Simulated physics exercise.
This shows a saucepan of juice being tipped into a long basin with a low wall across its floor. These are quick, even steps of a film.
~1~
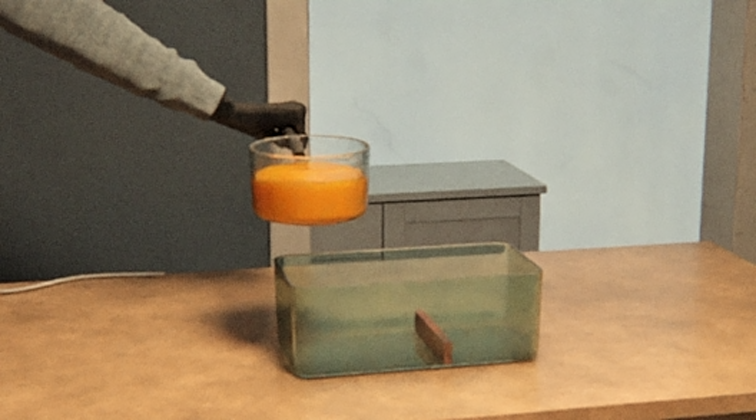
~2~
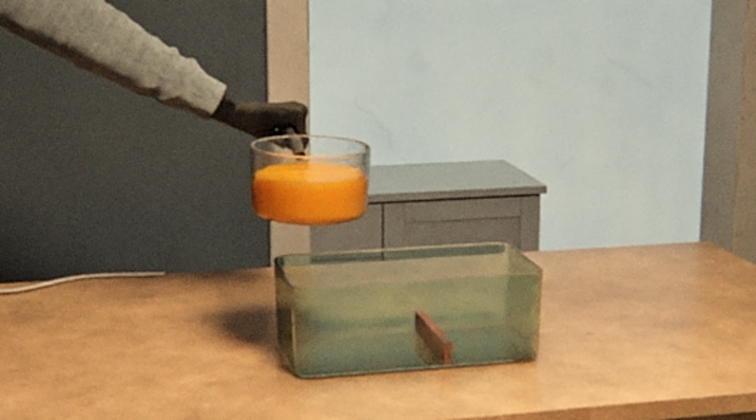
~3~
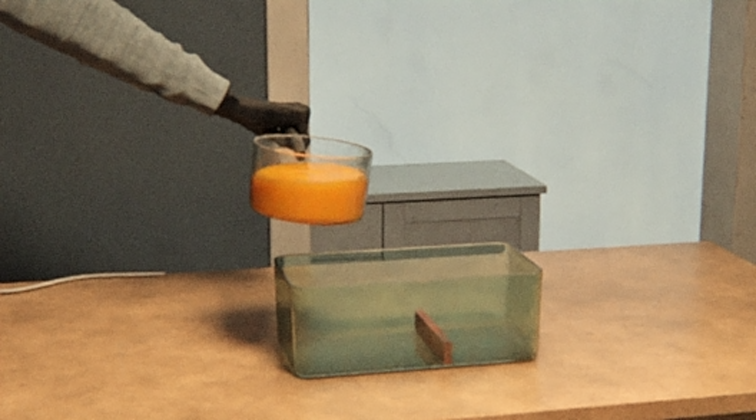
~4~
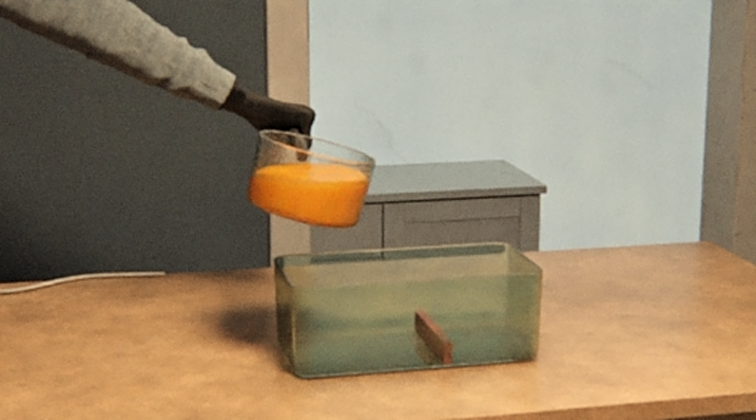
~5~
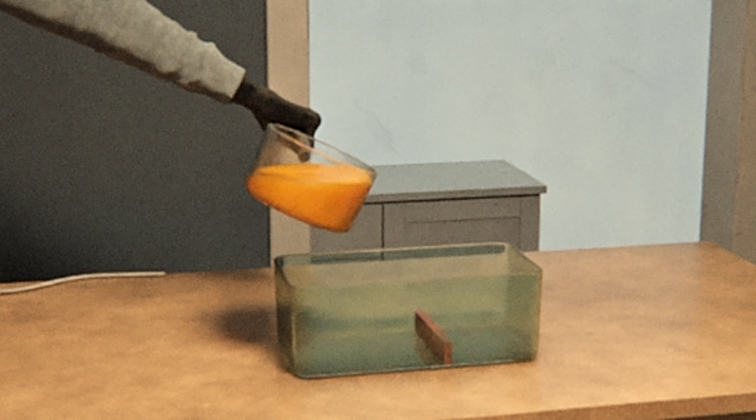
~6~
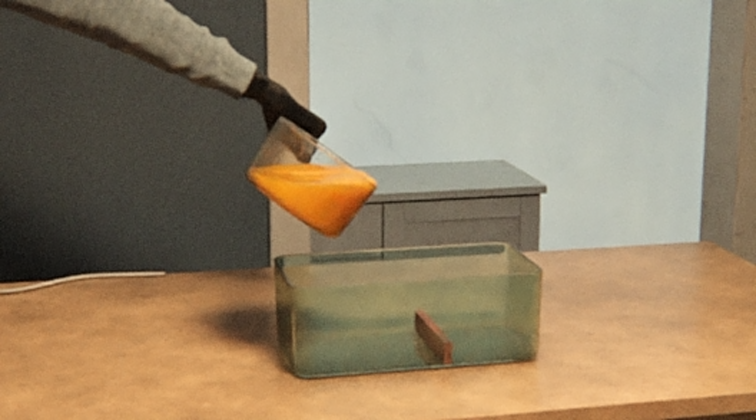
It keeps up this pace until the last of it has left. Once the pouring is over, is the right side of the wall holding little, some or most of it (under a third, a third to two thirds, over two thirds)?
It holds little.
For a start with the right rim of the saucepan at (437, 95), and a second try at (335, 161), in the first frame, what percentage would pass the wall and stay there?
It comes out at around 65 percent and then around 20 percent.
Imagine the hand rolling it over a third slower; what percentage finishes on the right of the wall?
Around 15 percent ends up there.
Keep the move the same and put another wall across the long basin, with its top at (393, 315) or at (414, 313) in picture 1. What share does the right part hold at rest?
First try close to 65 percent, second try close to 30 percent.
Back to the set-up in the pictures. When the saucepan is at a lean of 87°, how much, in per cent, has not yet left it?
Close to 45 parts in a hundred remain.
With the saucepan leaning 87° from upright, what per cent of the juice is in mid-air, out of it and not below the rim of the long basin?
It's close to 30 percent.
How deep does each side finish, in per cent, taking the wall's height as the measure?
About 80 left, about 20 right.
A moment on, the tilt is 87° and 43 per cent is still to pour, 25 is left of the wall and 0 right of it.
Next, the tilt is 99° and 14 per cent is still to pour, 71 is left of the wall and 6 right of it.
Then the tilt is 99° and 3 per cent is still to pour, 82 is left of the wall and 11 right of it.
Later the tilt is 99° and 0 per cent is still to pour, 85 is left of the wall and 12 right of it.
In the end 85 per cent lies left of the wall, 13 right of it and 2 outside.
